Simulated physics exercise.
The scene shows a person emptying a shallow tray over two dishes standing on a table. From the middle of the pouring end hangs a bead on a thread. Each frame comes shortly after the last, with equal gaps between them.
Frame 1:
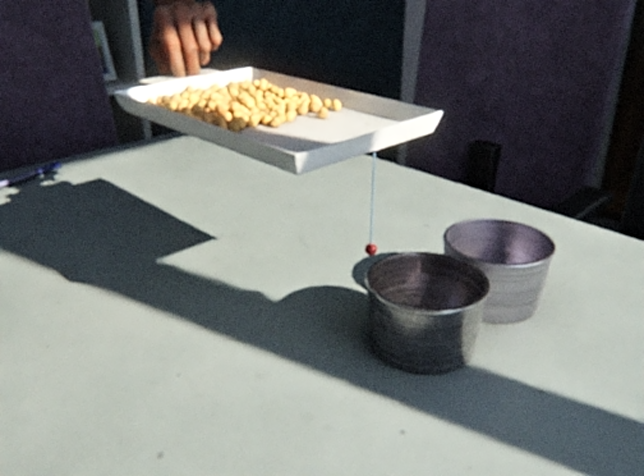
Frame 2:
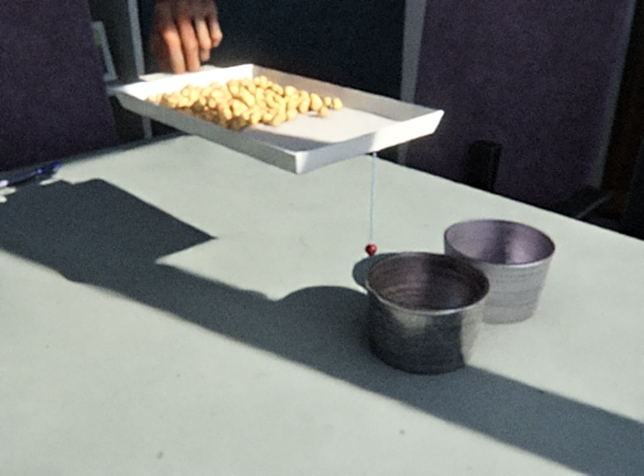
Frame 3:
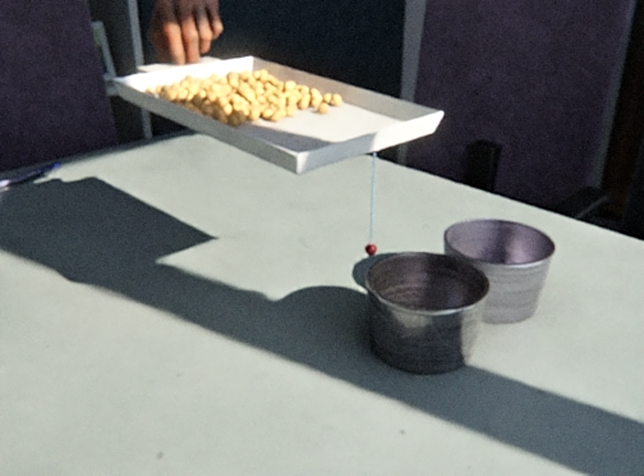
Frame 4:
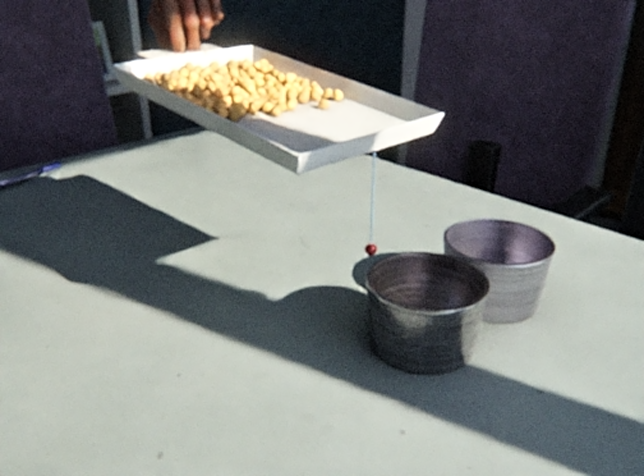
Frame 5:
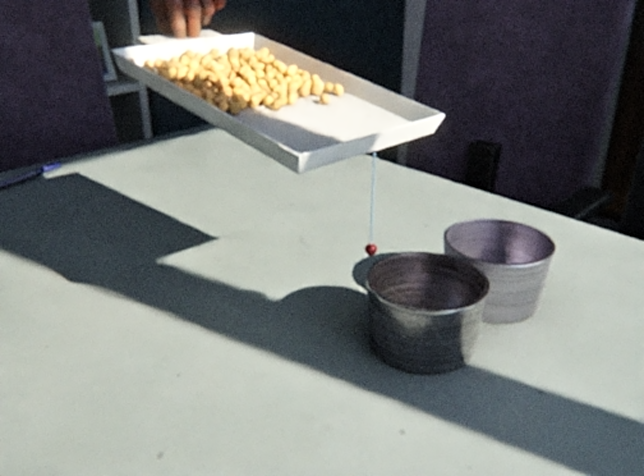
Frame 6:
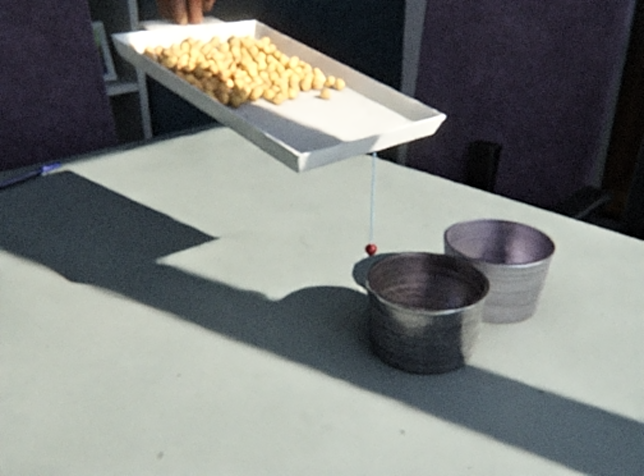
To begin with, a hand holds the far end of a shallow white tray of dried chickpeas, nearly level above a table with two dark dishes, a red bead hanging from its near end. The hand then gradually raises the far end, tilting the tray slightly, while the bead and dishes stay still.
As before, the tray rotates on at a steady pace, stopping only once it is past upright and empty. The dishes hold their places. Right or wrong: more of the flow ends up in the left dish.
Right.
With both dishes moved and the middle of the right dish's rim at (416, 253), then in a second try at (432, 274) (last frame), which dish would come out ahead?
The dish to the right; the dish to the right.
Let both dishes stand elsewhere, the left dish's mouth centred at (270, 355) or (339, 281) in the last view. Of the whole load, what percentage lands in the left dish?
Trial 1 about 0 %, trial 2 about 10 %.
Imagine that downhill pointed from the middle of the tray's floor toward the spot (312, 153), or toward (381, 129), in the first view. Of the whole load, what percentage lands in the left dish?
Case one 20 %; case two 30 %.
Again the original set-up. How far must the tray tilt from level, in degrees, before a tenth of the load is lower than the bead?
That happens at close to 65 degrees.
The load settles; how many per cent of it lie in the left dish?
I'd estimate near 60 per cent.
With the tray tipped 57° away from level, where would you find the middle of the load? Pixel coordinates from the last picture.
Centre estimate: (374, 115).
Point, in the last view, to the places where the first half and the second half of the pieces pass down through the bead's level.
I'd put it at roughly (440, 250), and after that at roughly (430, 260).
Soon after the last picture, tray tipped steeply; nearly all on the tray; a stray few in the left dish; a stray few outside both; a stray few in the air.
A little later, tray tipped right over; about a third on the tray; about a quarter in the left dish; a small part in the right dish; a small part outside both; about a third in the air.
Later still, tray tipped past a quarter turn; about half in the left dish; a small part in the right dish; about a quarter outside both.
At rest, tray tipped past a quarter turn; about half in the left dish; a small part in the right dish; about a quarter outside both.
